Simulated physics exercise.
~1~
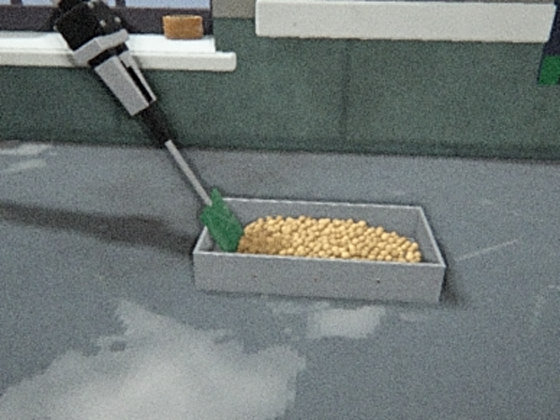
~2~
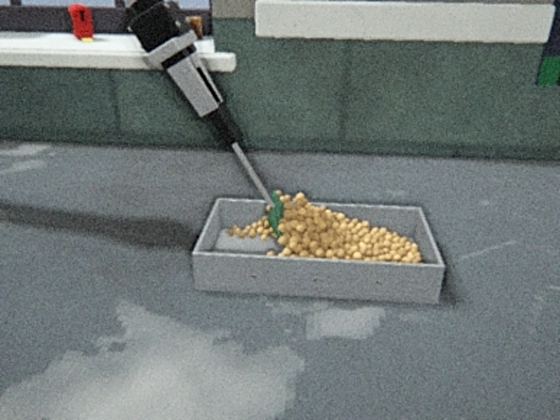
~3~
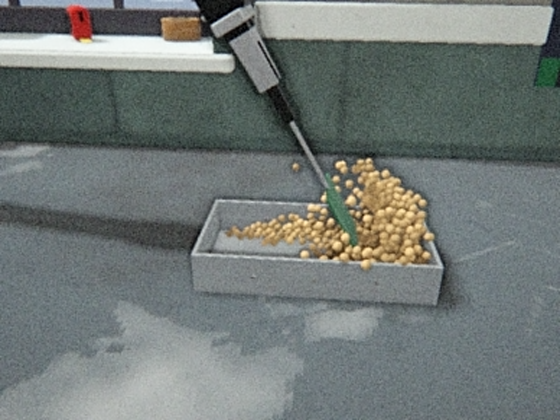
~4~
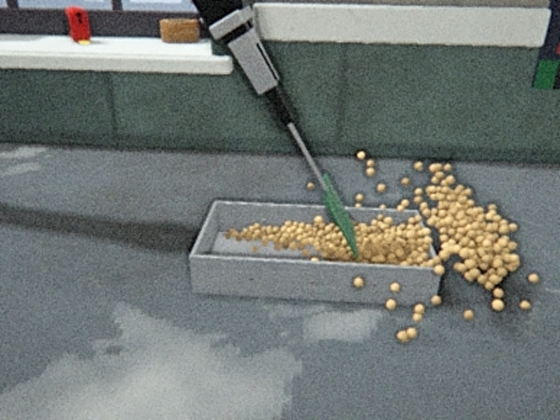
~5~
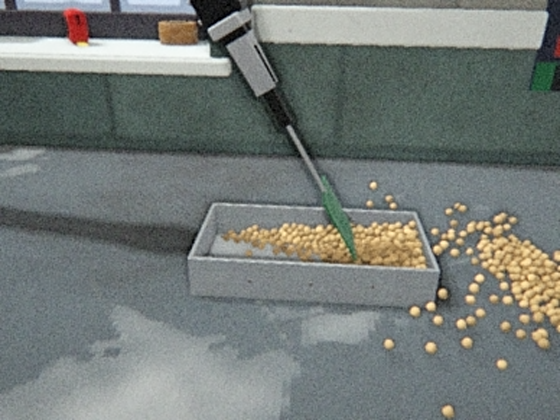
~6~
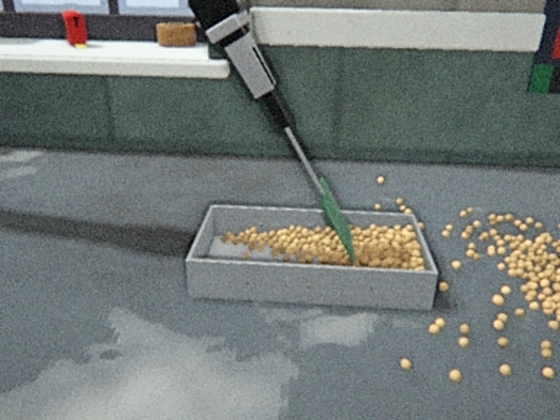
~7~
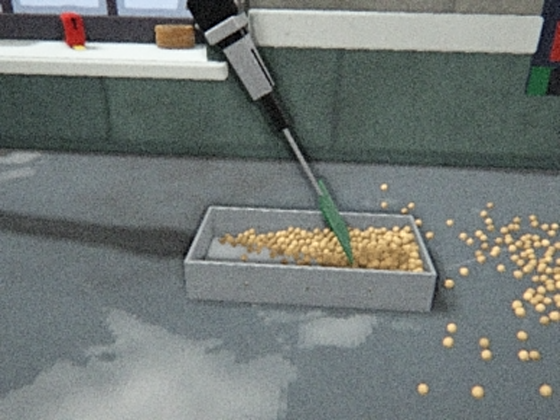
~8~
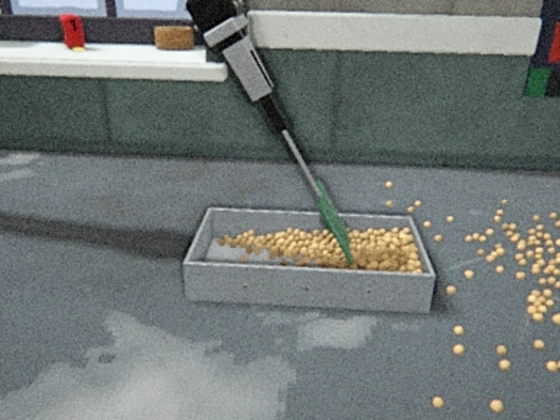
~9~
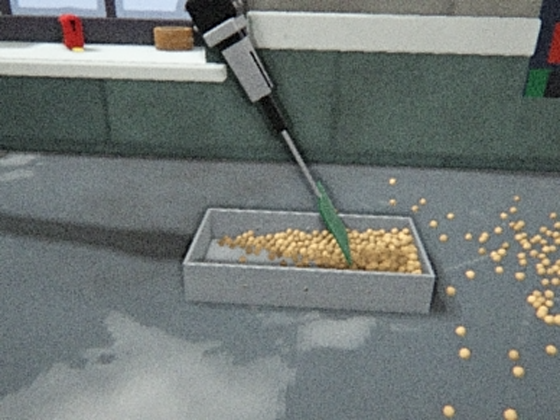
A black and white robot arm holding a green paddle reaches down from the upper left into a shallow grey tray of tan chickpeas, seen from slightly above on a mottled grey surface. Behind it are a dark green wall and a white ledge with a small red object and a brown block. The paddle sweeps right through the heap, piling the chickpeas against the far end. It stops abruptly, and a large cluster spills over the right edge, scattering outward. The paddle stays in the tray, where many chickpeas remain, while the rest lie spread across the surface to the right.
